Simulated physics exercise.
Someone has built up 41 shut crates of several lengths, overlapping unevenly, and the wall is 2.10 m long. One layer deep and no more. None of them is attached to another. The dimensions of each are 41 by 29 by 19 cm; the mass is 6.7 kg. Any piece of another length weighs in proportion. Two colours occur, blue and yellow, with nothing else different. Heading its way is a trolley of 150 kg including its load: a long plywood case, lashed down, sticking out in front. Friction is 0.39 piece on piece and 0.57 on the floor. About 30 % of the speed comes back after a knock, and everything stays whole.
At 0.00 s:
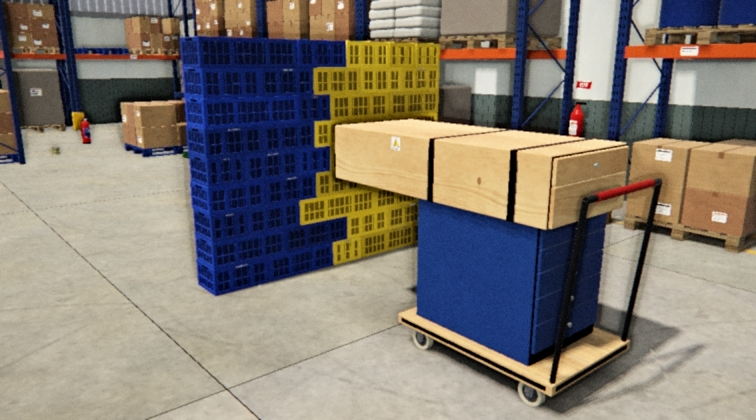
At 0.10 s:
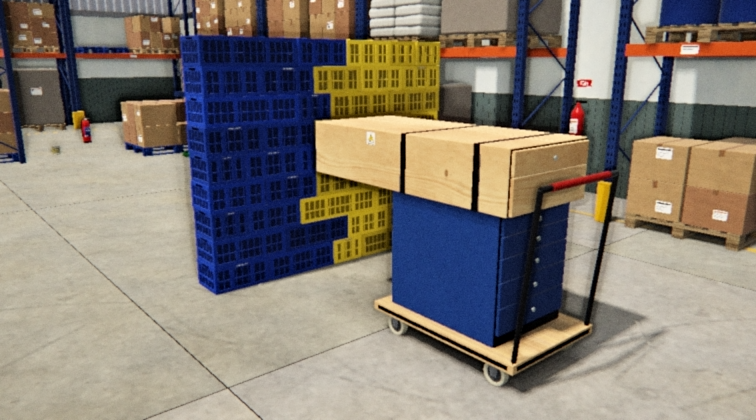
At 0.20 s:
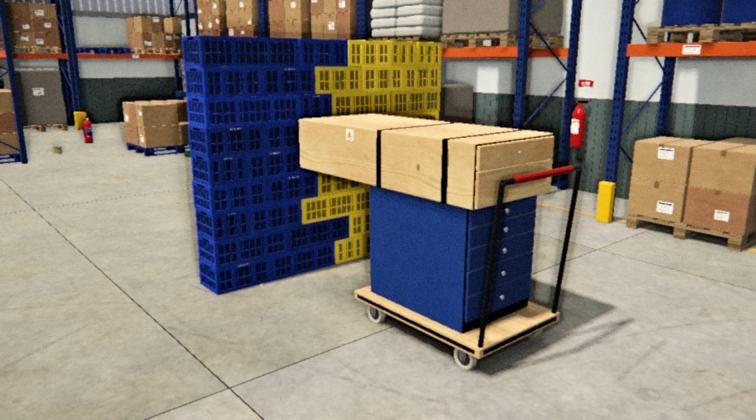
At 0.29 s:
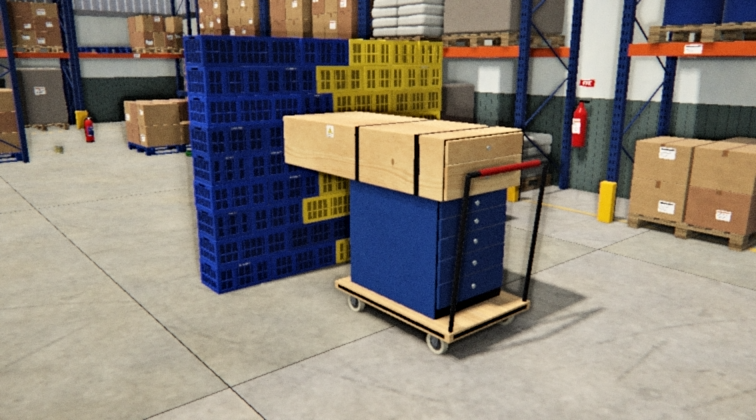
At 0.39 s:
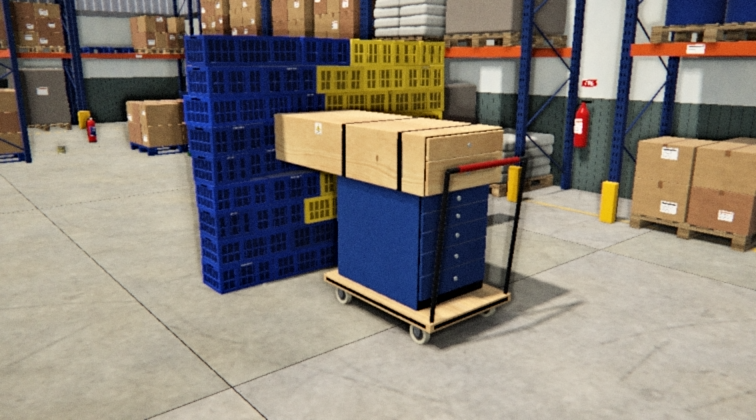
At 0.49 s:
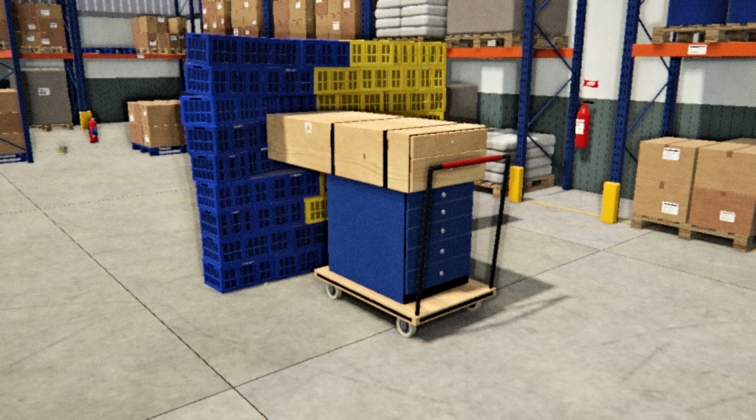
A blue cabinet on a flat trolley with a red handle, topped by a long strapped wooden case, stands before a wall of blue and yellow crates in a warehouse, seen from slightly above. Blue crates fill the left, yellow the right, with racking and cartons behind. The trolley rolls leftward and away, its overhanging case meets the wall, and some crates shift slightly, while the view stays nearly still.
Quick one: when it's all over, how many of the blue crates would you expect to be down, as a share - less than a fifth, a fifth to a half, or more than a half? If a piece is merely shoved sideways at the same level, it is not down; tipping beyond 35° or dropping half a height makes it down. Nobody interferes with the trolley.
I'd say more than a half.
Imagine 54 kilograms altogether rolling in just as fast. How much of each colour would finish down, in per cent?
You'd get blue at 0 and yellow at 0 per cent down.
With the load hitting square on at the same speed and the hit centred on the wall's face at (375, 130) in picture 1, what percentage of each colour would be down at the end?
The blue ones would be 10 per cent down and the yellow ones 70 per cent.
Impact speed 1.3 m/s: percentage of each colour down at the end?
Result - blue: 90%; yellow: 60%.
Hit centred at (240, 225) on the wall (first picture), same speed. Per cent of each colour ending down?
You'd end up with blue at 70 and yellow at 0 percent down.
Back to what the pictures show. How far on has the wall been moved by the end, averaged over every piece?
About 80 cm.
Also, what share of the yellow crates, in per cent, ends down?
Taking the yellow group, 50 in a hundred end up down.
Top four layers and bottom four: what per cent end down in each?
100% and 20%.
After 1.02 s, load 66 cm past the wall's line, still rolling; 7 of the 19 blue crates down (10 of 41 in all colours); top blue crate leaning 19°, 13 cm lower; top yellow crate leaning 14°.
After 1.66 s, load 74 cm past the wall's line, stopped; 15 of the 19 blue crates down (27 of 41 in all colours); top blue crate on its side; top yellow crate on its side.
At rest (4.5 s), load 74 cm past the wall's line, stopped; 15 of the 19 blue crates down (27 of 41 in all colours); top blue crate on its side; top yellow crate upside down. That is 79 per cent. As the last picture would show them, middles, top blue crate near (286, 90), top yellow crate near (334, 189).
